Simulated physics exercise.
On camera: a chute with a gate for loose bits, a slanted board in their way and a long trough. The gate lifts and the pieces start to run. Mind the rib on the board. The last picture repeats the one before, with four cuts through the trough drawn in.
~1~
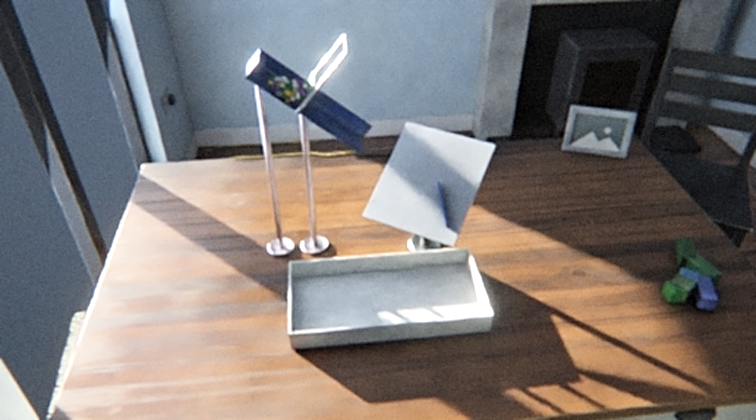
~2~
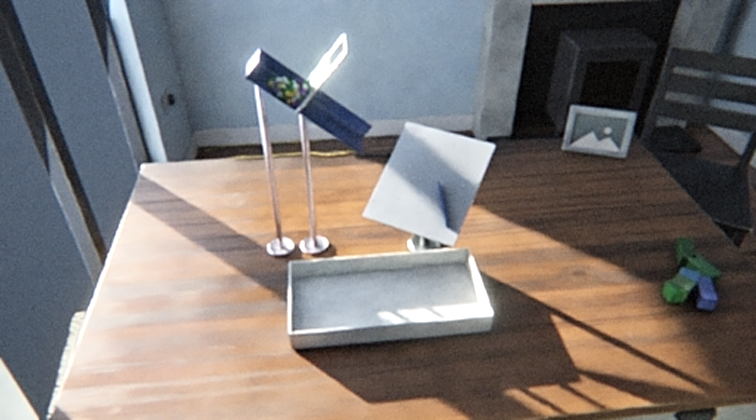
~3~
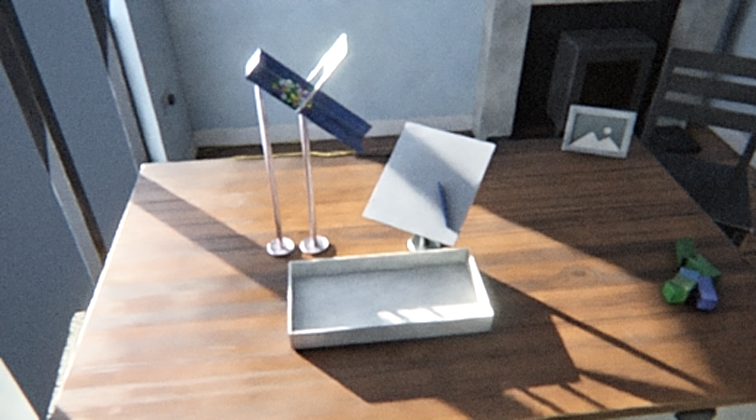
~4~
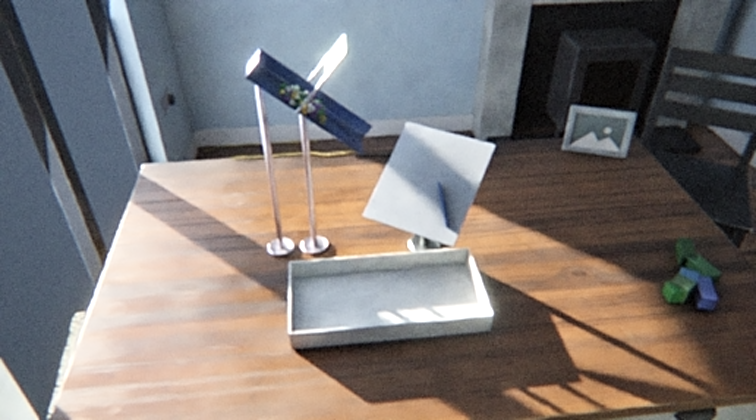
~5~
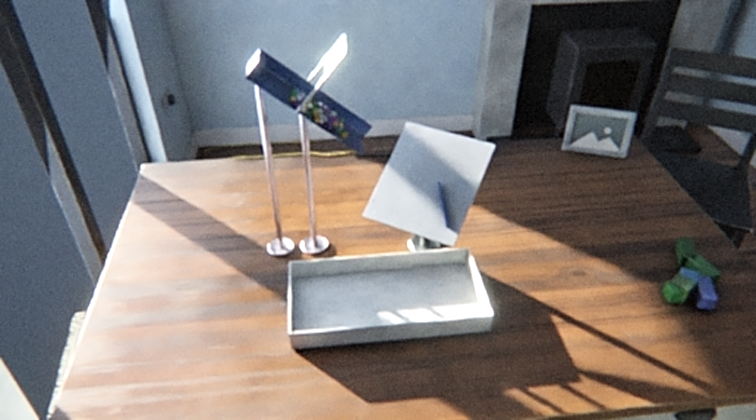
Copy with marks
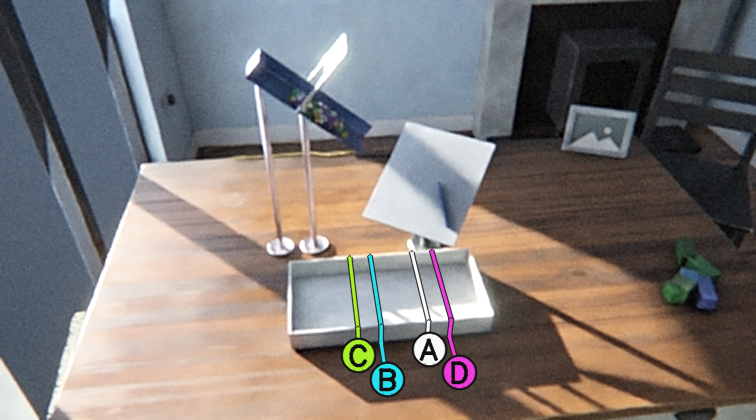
The clip opens on a sunlit wooden table with a raised blue chute, a slanted pale board and an empty, shallow trough. Small multicoloured pieces sit bunched near the chute's upper end, then slide gradually down it to the right, spreading along its lower half, while everything else stays still.
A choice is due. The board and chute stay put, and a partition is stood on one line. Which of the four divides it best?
A is best.
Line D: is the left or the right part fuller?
The left side.
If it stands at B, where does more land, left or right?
The right side.
On the marked copy, line A crosses the front rim at (428, 320); line B crosses the front rim at (381, 325); line C crosses the front rim at (357, 327); line D crosses the front rim at (451, 318).
Choosing A, of what is caught, close to half on the left of the divider, close to half on the right.
Choosing B, of what is caught, close to a quarter on the left of the divider, the bulk on the right.
Choosing C, of what is caught, a small share on the left of the divider, all but a few on the right.
Choosing D, of what is caught, the bulk on the left of the divider, a small share on the right.
